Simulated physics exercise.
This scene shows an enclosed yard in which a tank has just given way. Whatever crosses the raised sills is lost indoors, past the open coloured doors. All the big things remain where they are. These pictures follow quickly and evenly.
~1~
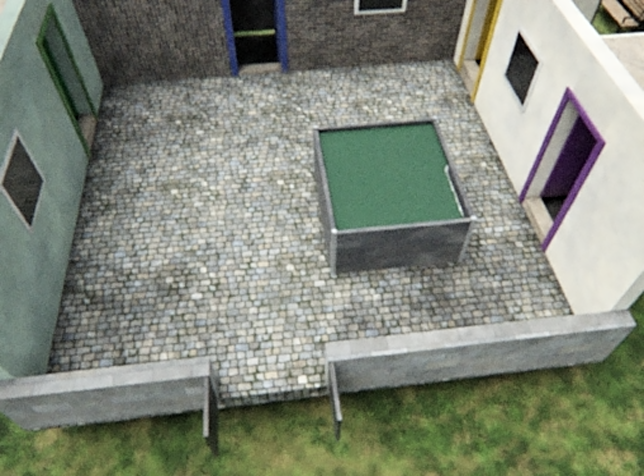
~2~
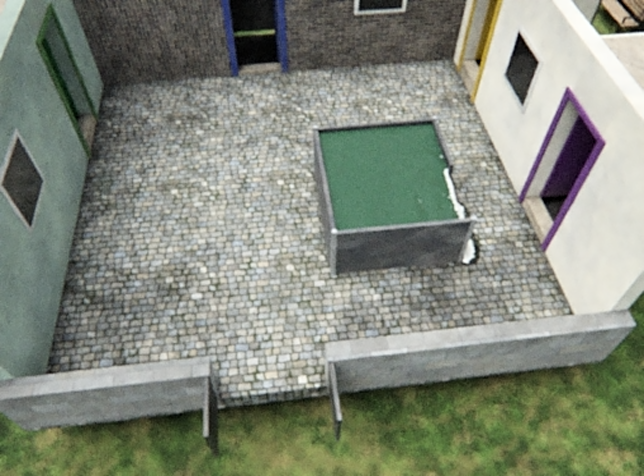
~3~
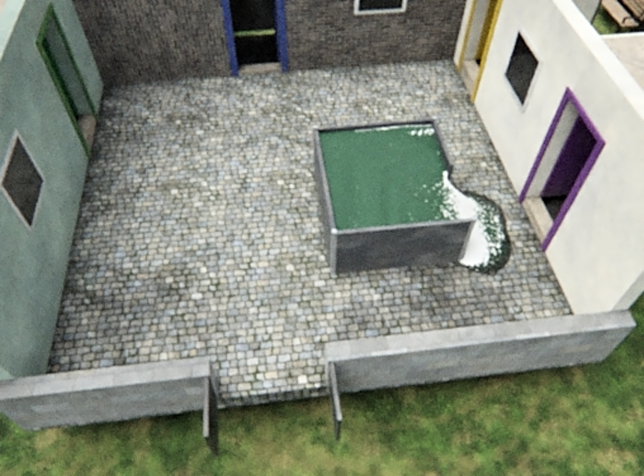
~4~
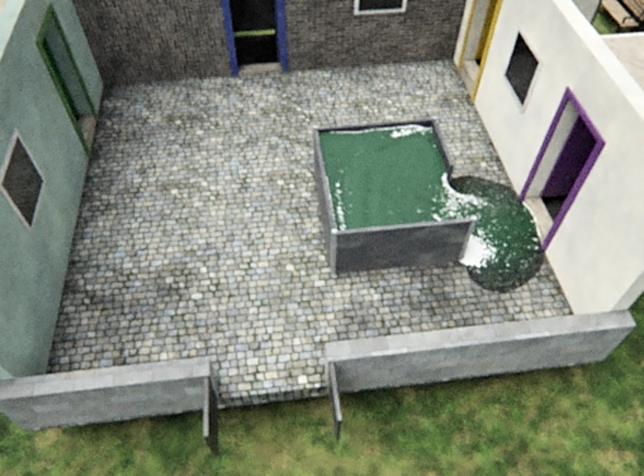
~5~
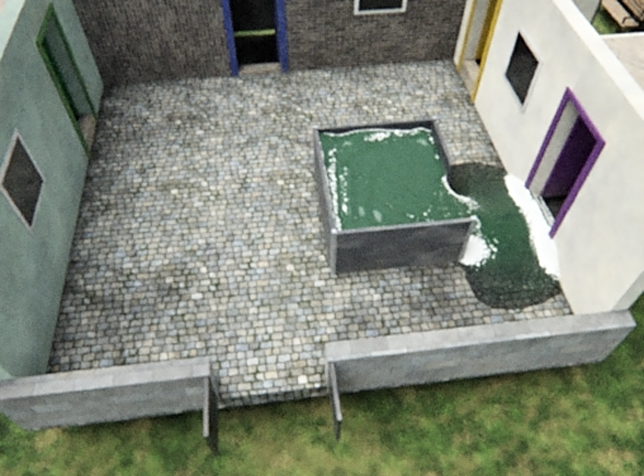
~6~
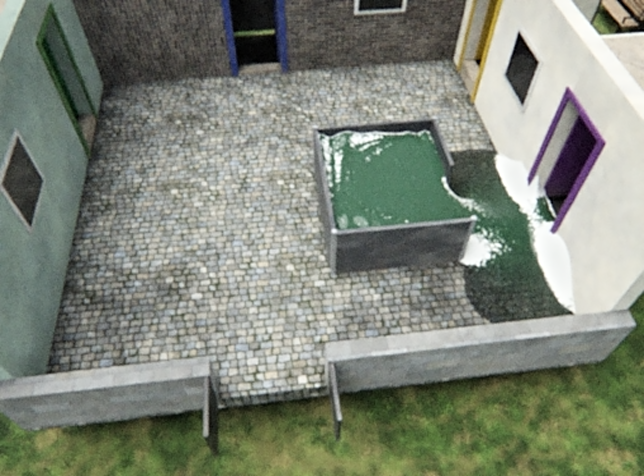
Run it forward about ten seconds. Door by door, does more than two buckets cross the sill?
At the end, blue door: Within the cap, green door: Within the cap, yellow door: Within the cap, purple door: Over the cap.
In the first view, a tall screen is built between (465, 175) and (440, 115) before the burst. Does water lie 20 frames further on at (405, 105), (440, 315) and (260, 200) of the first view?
Point by point: First not reached, second submerged, third not reached.
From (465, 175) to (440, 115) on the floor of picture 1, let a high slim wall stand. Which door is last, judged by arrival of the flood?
Outcome: The green-painted one.
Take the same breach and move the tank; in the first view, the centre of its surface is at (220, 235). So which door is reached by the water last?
The door marked green.
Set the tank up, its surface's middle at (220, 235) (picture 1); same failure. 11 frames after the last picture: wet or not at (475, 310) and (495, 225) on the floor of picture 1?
One after the other: Reached, reached.
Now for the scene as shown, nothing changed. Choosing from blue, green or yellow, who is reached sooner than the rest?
First in line is the yellow-painted one.
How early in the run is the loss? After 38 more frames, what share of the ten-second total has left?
Near 95 in a hundred.
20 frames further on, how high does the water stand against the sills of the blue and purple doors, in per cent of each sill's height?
Near 10 per cent and 190 per cent, respectively.
A moment on, water covers 15 % of the floor; the blue door not reached, the green door not reached, the yellow door wet at the sill, nothing in, the purple door far over two buckets in.
Next, water covers 30 % of the floor; the blue door not reached, the green door not reached, the yellow door wet at the sill, nothing in, the purple door far over two buckets in.
Then, water covers 50 % of the floor; the blue door not reached, the green door not reached, the yellow door wet at the sill, nothing in, the purple door far over two buckets in.
Later, water covers 80 % of the floor; the blue door wet at the sill, nothing in, the green door wet at the sill, nothing in, the yellow door wet at the sill, nothing in, the purple door far over two buckets in.
In the end, water covers 95 % of the floor; the blue door wet at the sill, nothing in, the green door wet at the sill, nothing in, the yellow door wet at the sill, nothing in, the purple door far over two buckets in.
